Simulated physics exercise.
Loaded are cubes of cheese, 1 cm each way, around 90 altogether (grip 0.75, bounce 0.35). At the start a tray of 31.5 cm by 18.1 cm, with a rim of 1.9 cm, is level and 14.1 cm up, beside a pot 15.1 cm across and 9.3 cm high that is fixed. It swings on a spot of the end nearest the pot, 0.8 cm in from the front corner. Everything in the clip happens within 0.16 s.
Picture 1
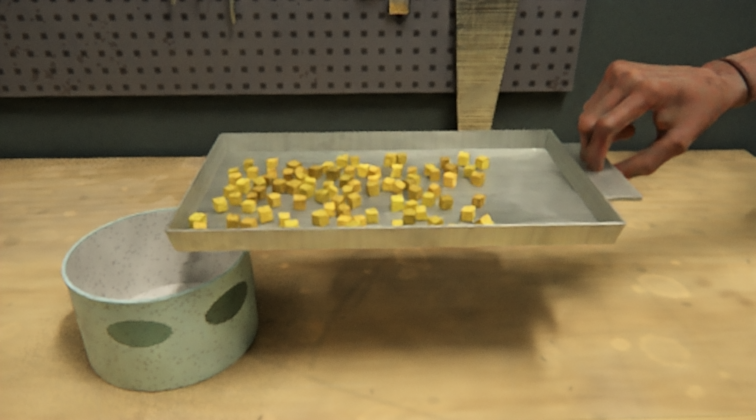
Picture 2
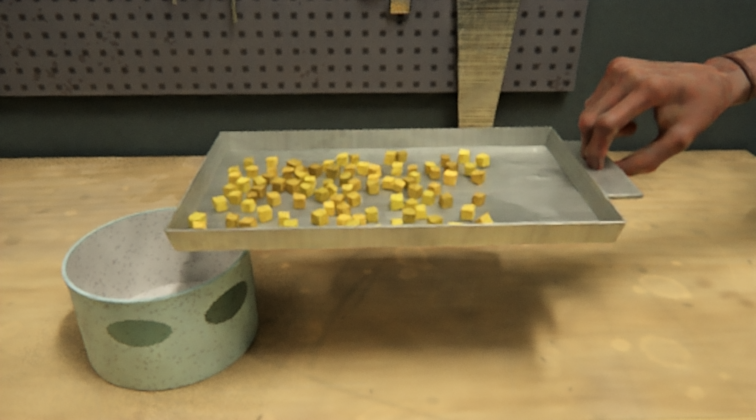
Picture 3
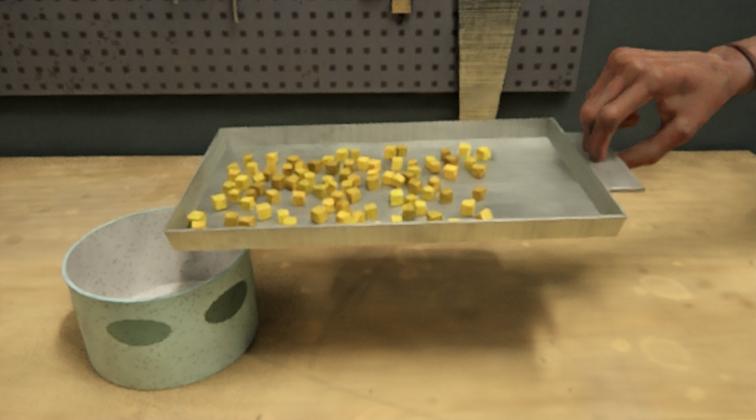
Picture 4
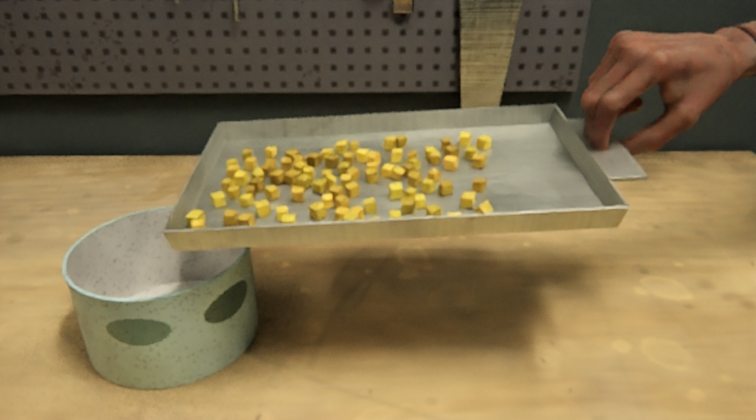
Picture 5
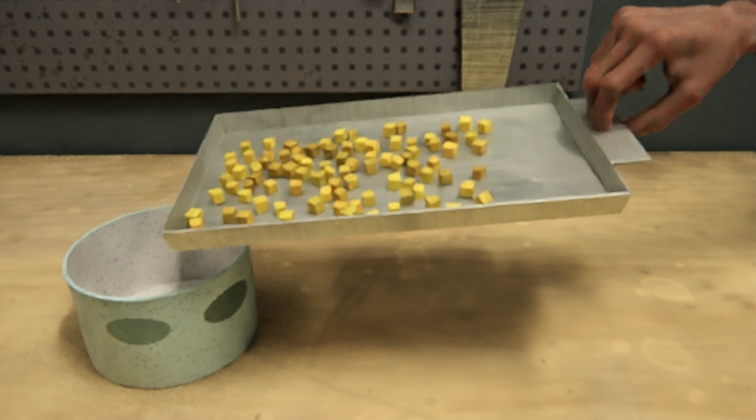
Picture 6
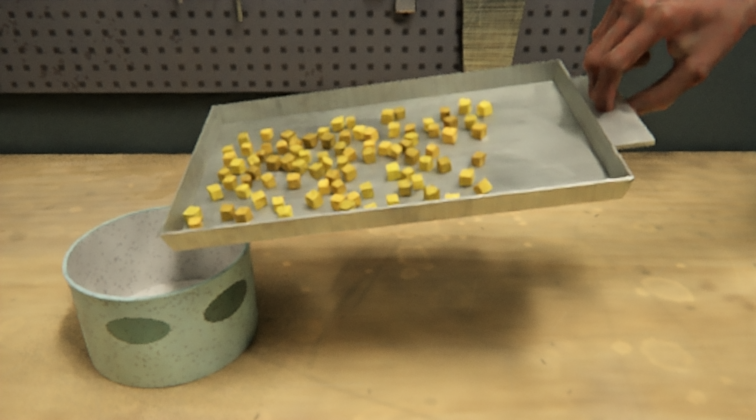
A hand gripping the right end of a metal tray scattered with small yellow cubes slowly raised that end, slanting the tray down toward a pale green pot on the left, while the cubes barely shifted.
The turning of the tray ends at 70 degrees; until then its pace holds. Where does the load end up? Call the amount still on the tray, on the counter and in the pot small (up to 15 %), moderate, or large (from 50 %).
At the end, tray: Moderate, counter: Large, pot: Small.
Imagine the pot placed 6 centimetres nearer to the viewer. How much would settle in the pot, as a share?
Then about 40 per cent.
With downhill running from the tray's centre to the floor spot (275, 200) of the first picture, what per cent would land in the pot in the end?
Estimate: Near 45 per cent.
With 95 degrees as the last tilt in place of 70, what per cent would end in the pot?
0 percent.
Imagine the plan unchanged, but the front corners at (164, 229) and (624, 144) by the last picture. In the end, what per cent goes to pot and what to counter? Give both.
Split: Pot = 15, counter = 60.
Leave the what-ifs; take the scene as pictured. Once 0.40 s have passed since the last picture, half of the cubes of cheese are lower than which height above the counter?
Roughly 20 centimetres.
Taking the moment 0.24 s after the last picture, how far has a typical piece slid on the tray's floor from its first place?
Roughly 0 cm.
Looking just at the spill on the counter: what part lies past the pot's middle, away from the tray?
Near 70 in a hundred.
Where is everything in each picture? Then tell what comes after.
In the first picture, tray tilt 0 degrees, front corners at (172, 228) and (618, 221); middle of the pieces at (348, 192); pot at (159, 248).
In the second picture, tray tilt 1 degrees, front corners at (172, 228) and (619, 219); middle of the pieces at (347, 191).
In the third picture, tray tilt 2 degrees, front corners at (171, 228) and (620, 214); middle of the pieces at (347, 187).
In the fourth picture, tray tilt 5 degrees, front corners at (169, 228) and (622, 204), lowest corner left front; middle of the pieces at (346, 181).
In the fifth picture, tray tilt 8 degrees, front corners at (167, 229) and (624, 190), lowest corner left front; middle of the pieces at (345, 172).
In the sixth picture, tray tilt 12 degrees, front corners at (166, 230) and (626, 175), lowest corner left front; middle of the pieces at (343, 163); pot at (160, 246).
Then, 0.24 s after the last picture, tilt 42 degrees; the tray holds 100 %, the pot 0 %.
Then, 0.40 s after the last picture, tilt 62 degrees; the tray holds 100 %, the pot 0 %.
Then, 0.68 s after the last picture, tilt 70 degrees; the tray holds 50 %, the pot 0 %.
In the end, tray 40 %, counter 60 %, pot 0 %.
